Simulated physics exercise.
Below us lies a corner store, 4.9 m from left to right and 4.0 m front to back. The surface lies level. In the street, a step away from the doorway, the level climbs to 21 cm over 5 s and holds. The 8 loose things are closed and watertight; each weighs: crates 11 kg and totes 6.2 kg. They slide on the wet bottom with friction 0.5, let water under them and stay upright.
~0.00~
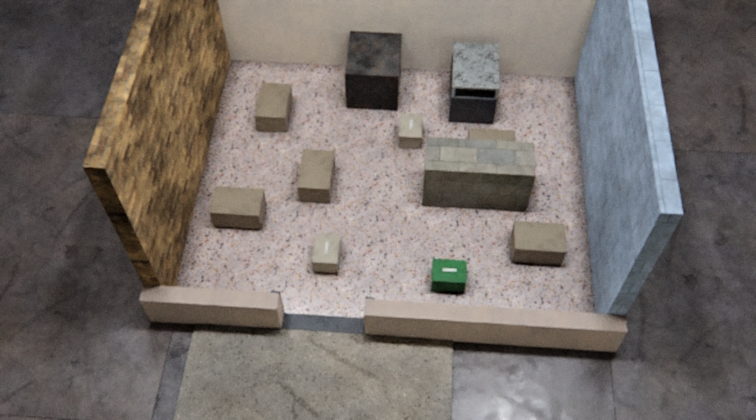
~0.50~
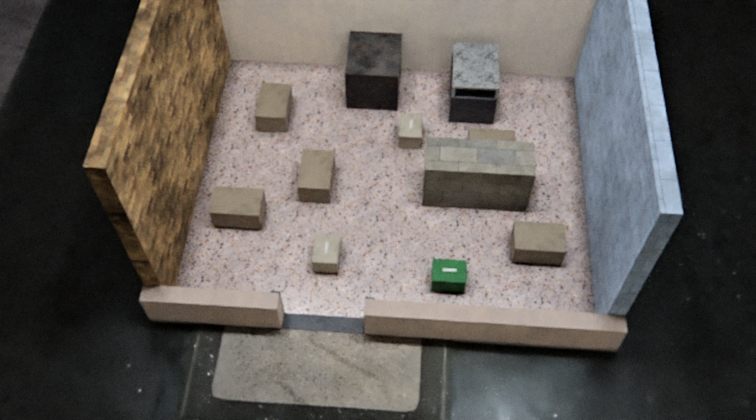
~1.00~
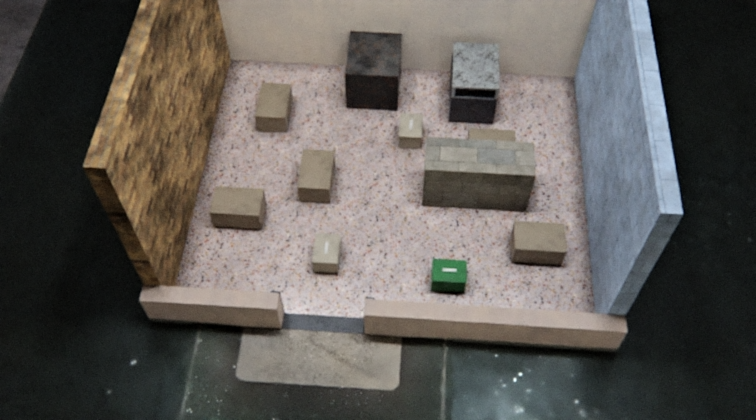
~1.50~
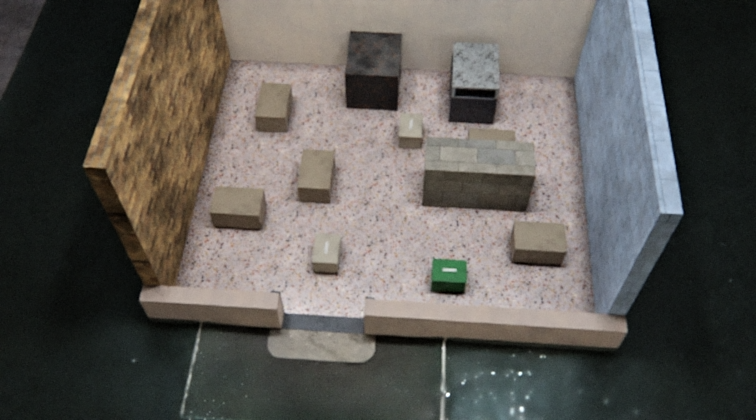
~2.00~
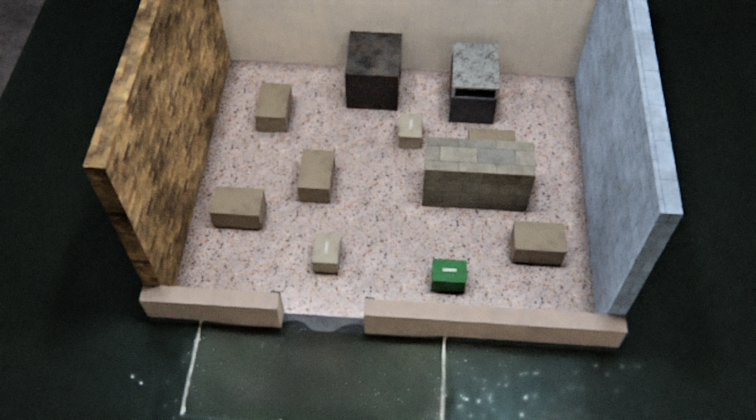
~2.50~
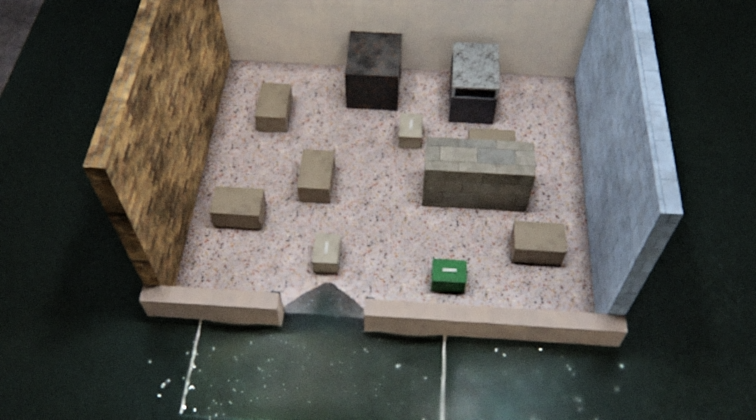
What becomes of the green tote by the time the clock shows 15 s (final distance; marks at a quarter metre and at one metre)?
Green tote holds its place.
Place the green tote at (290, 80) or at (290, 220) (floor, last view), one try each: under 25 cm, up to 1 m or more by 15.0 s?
In turn: It stays put; it travels far.
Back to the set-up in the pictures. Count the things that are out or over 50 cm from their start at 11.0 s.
By then 5.
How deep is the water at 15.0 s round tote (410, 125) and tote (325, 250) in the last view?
About 11 and 12 cm.
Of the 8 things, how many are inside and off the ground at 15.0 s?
At that moment 7.
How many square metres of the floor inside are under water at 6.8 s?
Some 12 m2.
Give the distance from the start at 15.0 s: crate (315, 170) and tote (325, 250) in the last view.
In that order: 100 cm, 300 cm.
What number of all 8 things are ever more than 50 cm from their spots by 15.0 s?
That makes 7.
After 3.5 s the green tote is near (449, 271), 0.0 m from its start, aground; 0 afloat.
After 6.8 s the green tote is near (449, 271), 0.0 m from its start, aground; 1 afloat.
After 11.0 s the green tote is near (449, 271), 0.0 m from its start, aground; 5 afloat.
After 15.0 s the green tote is near (449, 271), 0.0 m from its start, aground; 7 afloat.
